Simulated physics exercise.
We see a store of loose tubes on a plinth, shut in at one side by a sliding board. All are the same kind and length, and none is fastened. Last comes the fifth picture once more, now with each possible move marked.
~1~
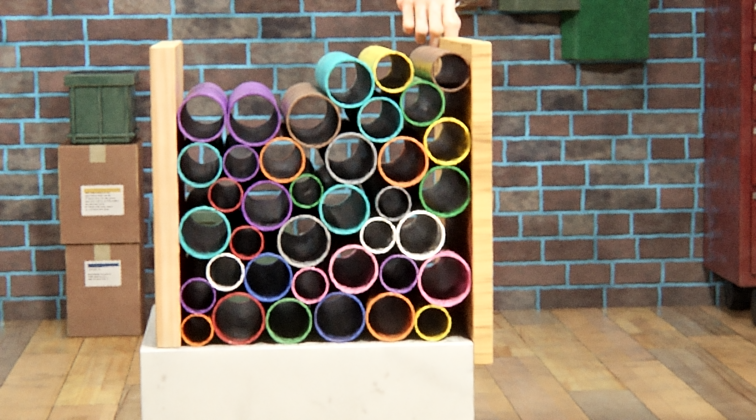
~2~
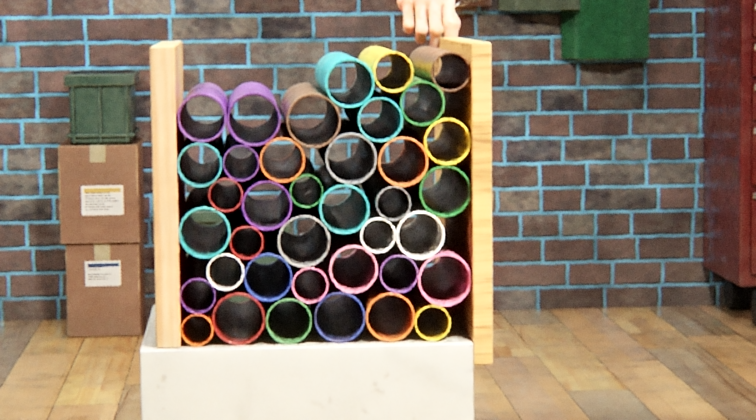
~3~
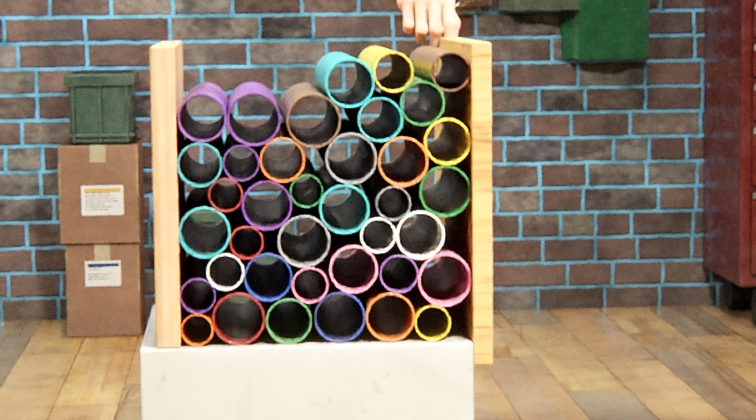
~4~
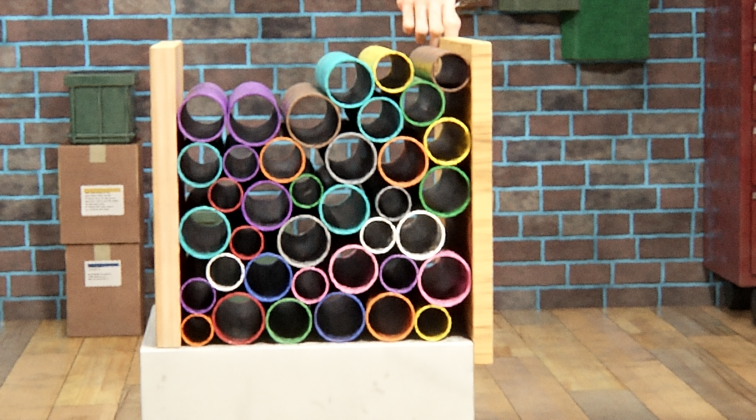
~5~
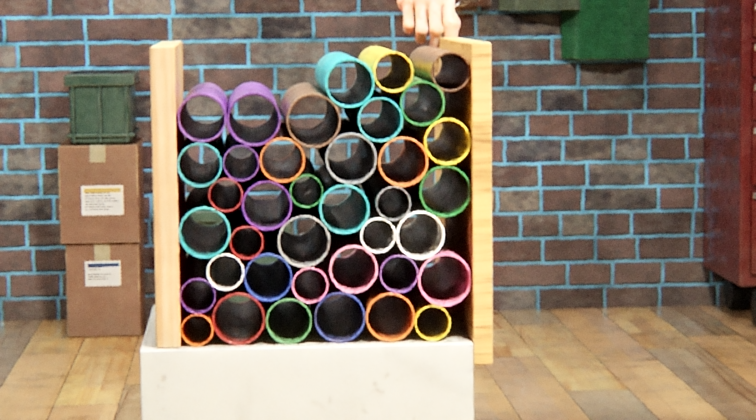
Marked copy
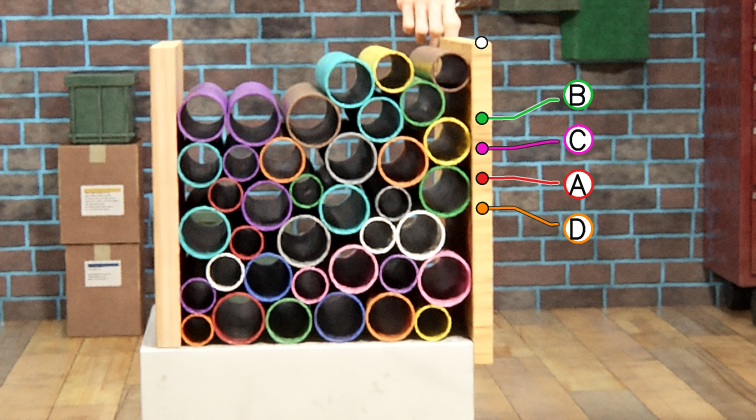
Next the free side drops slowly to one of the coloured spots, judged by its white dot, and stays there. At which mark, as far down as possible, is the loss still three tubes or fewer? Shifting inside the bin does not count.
Lower it to C and no more.
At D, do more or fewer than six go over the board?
It loses fewer than six.
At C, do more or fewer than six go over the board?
It loses fewer than six.
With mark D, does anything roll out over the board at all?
Yes, at D.
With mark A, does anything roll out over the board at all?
At A: Yes.
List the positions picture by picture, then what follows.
The first picture shows side board (461, 188); an orange tube (197, 330); a yellow tube (432, 323).
The second picture shows a yellow tube (432, 323); a pink tube (310, 285).
The third picture shows a grey tube (304, 242); a turquoise tube (204, 232).
The fourth picture shows a red tube (225, 195); a green tube (423, 104).
The fifth picture shows a turquoise tube (350, 83); side board (461, 188); an orange tube (197, 330).
On the marked copy, A at (483, 178); B at (482, 118); C at (482, 149); D at (483, 209); the white dot at (482, 43).
With C. Early on, top of the board (471, 95).
Further on, top of the board (471, 148).
At the end, top of the board (471, 148), one out over the board.
As for the rest, A four out over the board; B none out over the board; D four out over the board.
